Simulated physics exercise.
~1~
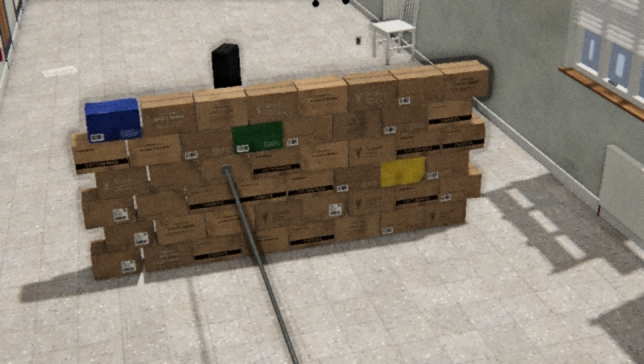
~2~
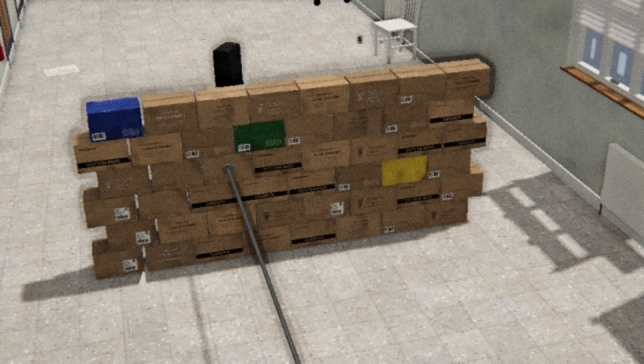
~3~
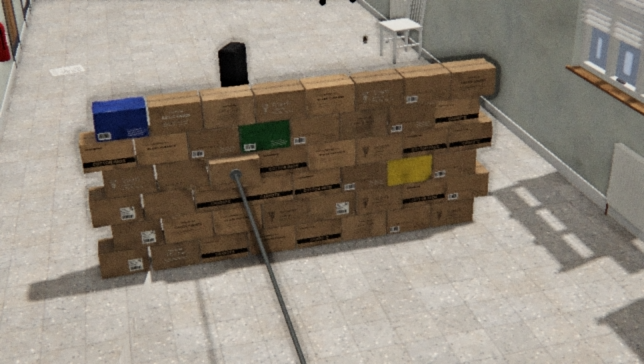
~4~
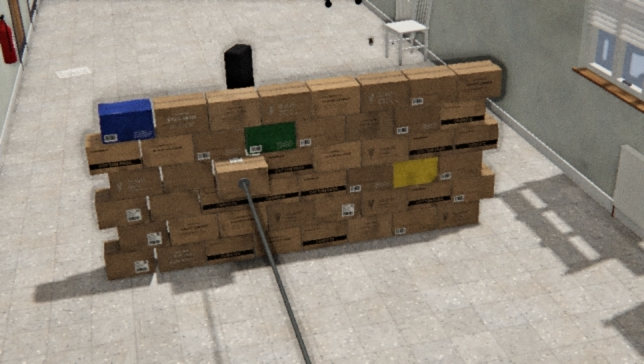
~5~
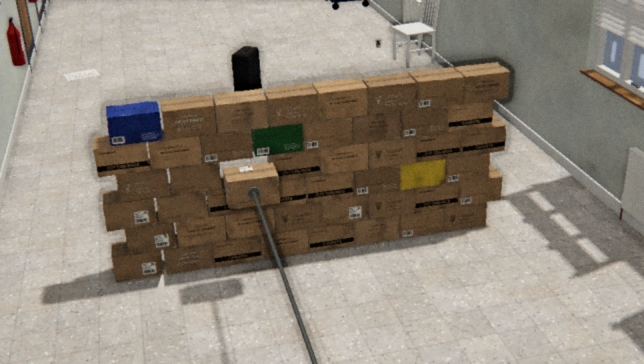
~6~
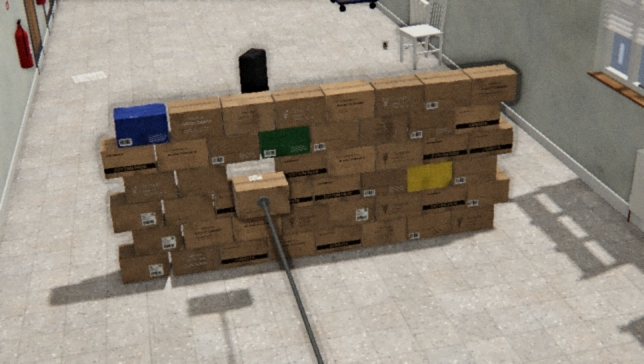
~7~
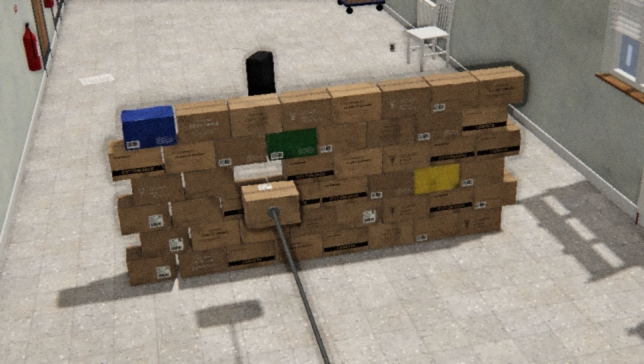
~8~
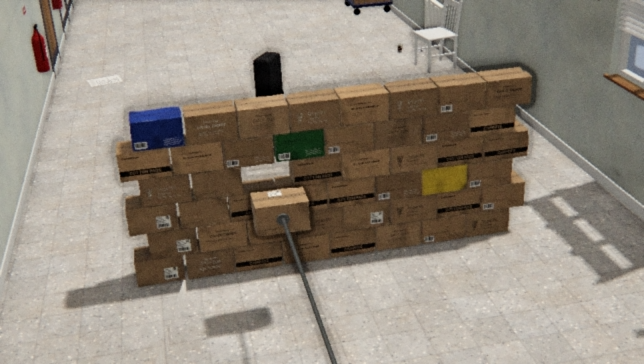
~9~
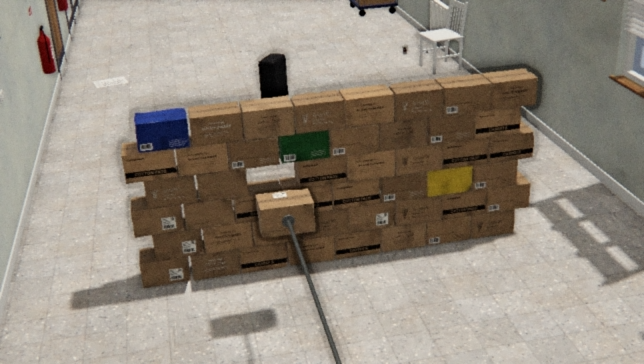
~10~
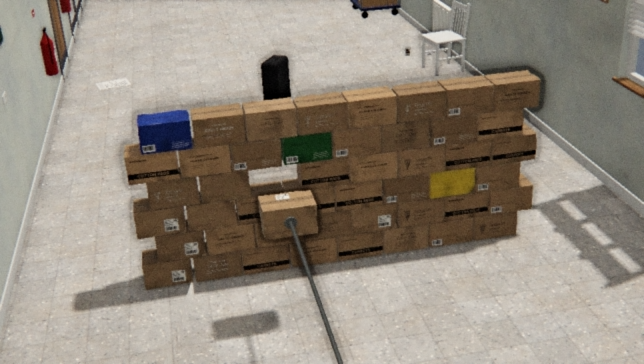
A tall wall of brown cardboard boxes stood in a hallway as a long dark pole drew one box out from beneath the green carton, leaving a pale gap. The blue, green and yellow cartons stayed put, and the rest of the wall remained standing.
